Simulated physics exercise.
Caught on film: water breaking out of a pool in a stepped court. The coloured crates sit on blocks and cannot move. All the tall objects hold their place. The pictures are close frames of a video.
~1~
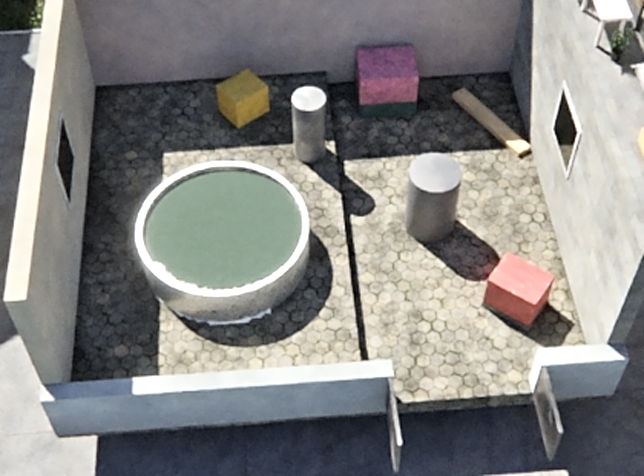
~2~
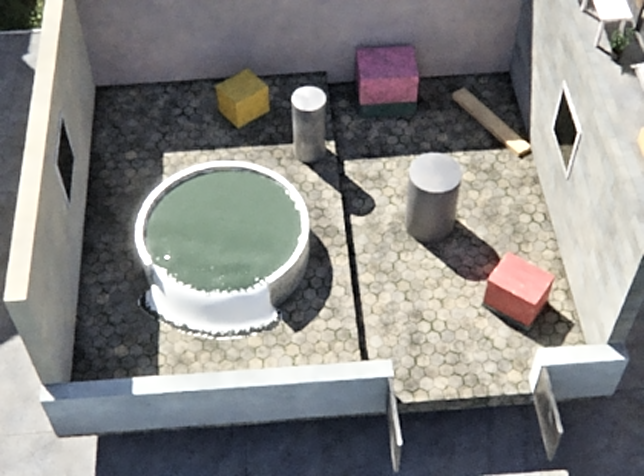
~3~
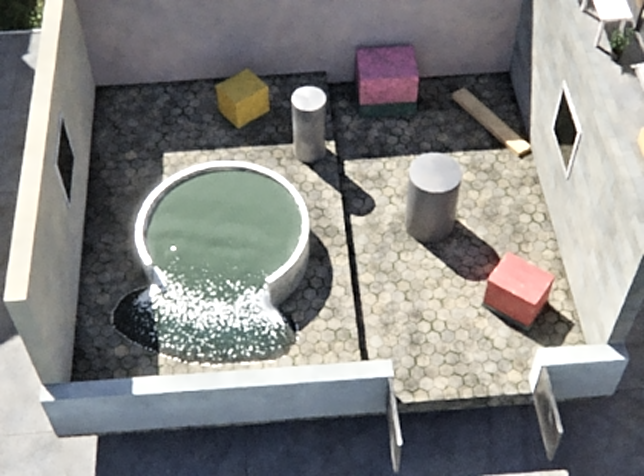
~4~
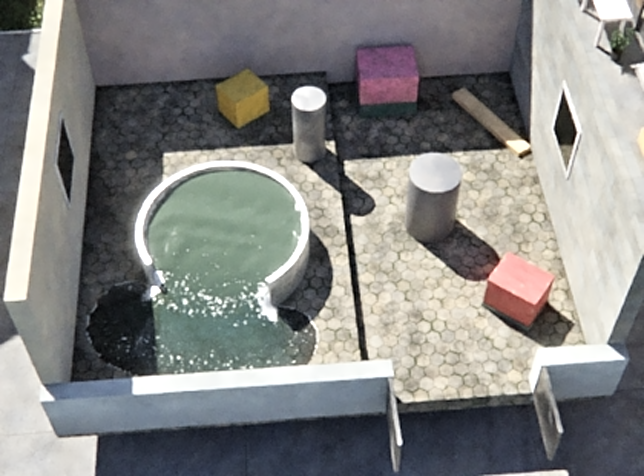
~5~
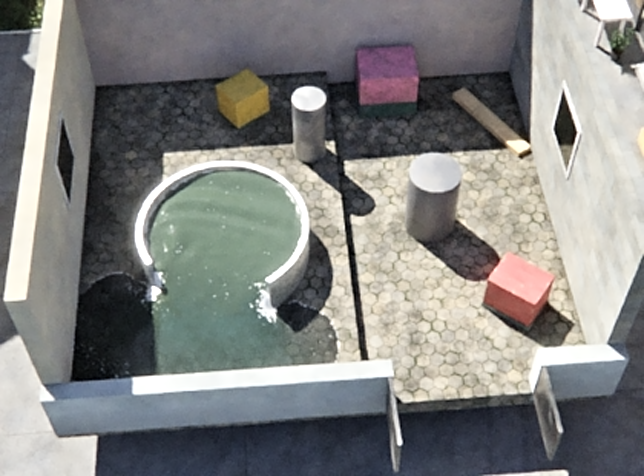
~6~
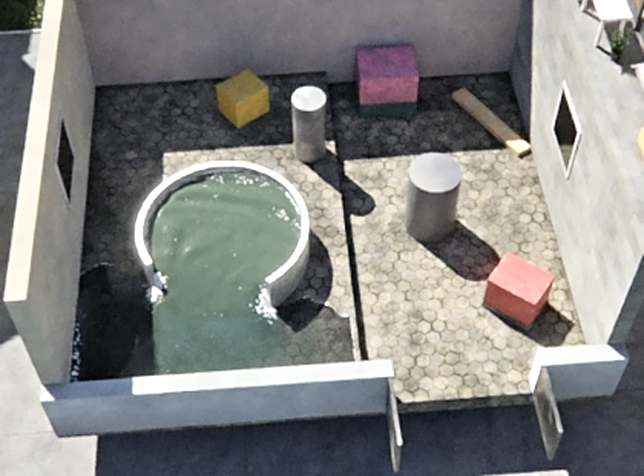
A round pool in a walled court breaks open at the front, and green water pours out across the paving.
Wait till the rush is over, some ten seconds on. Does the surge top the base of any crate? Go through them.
In the end: The pink crate keeps dry; the yellow crate is soaked; the red crate is soaked.
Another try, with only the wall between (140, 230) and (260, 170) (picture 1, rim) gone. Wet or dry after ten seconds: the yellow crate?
Then: Yellow ends up wet.
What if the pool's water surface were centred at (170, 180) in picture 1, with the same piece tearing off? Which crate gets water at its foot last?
Last comes the one in yellow.
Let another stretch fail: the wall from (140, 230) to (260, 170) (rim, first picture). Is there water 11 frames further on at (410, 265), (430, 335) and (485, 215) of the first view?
In that order: Free of water, clear, clear.
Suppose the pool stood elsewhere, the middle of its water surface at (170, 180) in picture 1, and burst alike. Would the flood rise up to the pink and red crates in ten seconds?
Then: The pink crate is safe, the red crate gets wet.
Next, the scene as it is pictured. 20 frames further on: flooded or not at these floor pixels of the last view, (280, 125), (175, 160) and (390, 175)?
One after the other: Dry, flooded, dry.
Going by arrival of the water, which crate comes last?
Last comes the one in pink.
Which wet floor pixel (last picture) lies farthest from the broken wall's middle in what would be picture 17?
Near (544, 375).
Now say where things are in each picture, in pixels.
The pool at (223, 229) is whole and still, in the first frame.
The front is at (277, 313), out from the gap at (206, 310), in the second frame.
Water pours out at (206, 312) and has run to (121, 310), in the third frame.
The front is at (94, 330), out from the gap at (206, 312), in the fourth frame.
Water pours out at (206, 313) and has run to a hidden place, in the fifth frame.
Water pours out at (206, 313) and has run to a hidden place, in the sixth frame.
A moment on, water covers 15 % of the floor; the pink crate not reached, the yellow crate not reached, the red crate not reached.
Next, water covers 30 % of the floor; the pink crate not reached, the yellow crate not reached, the red crate water round its plinth.
Then, water covers 55 % of the floor; the pink crate not reached, the yellow crate water round its plinth, the red crate water round its plinth.
Later, water covers 75 % of the floor; the pink crate water round its plinth, the yellow crate water round its plinth, the red crate water round its plinth.
In the end, water covers 95 % of the floor; the pink crate stayed above the water, the yellow crate was topped, the red crate was topped.
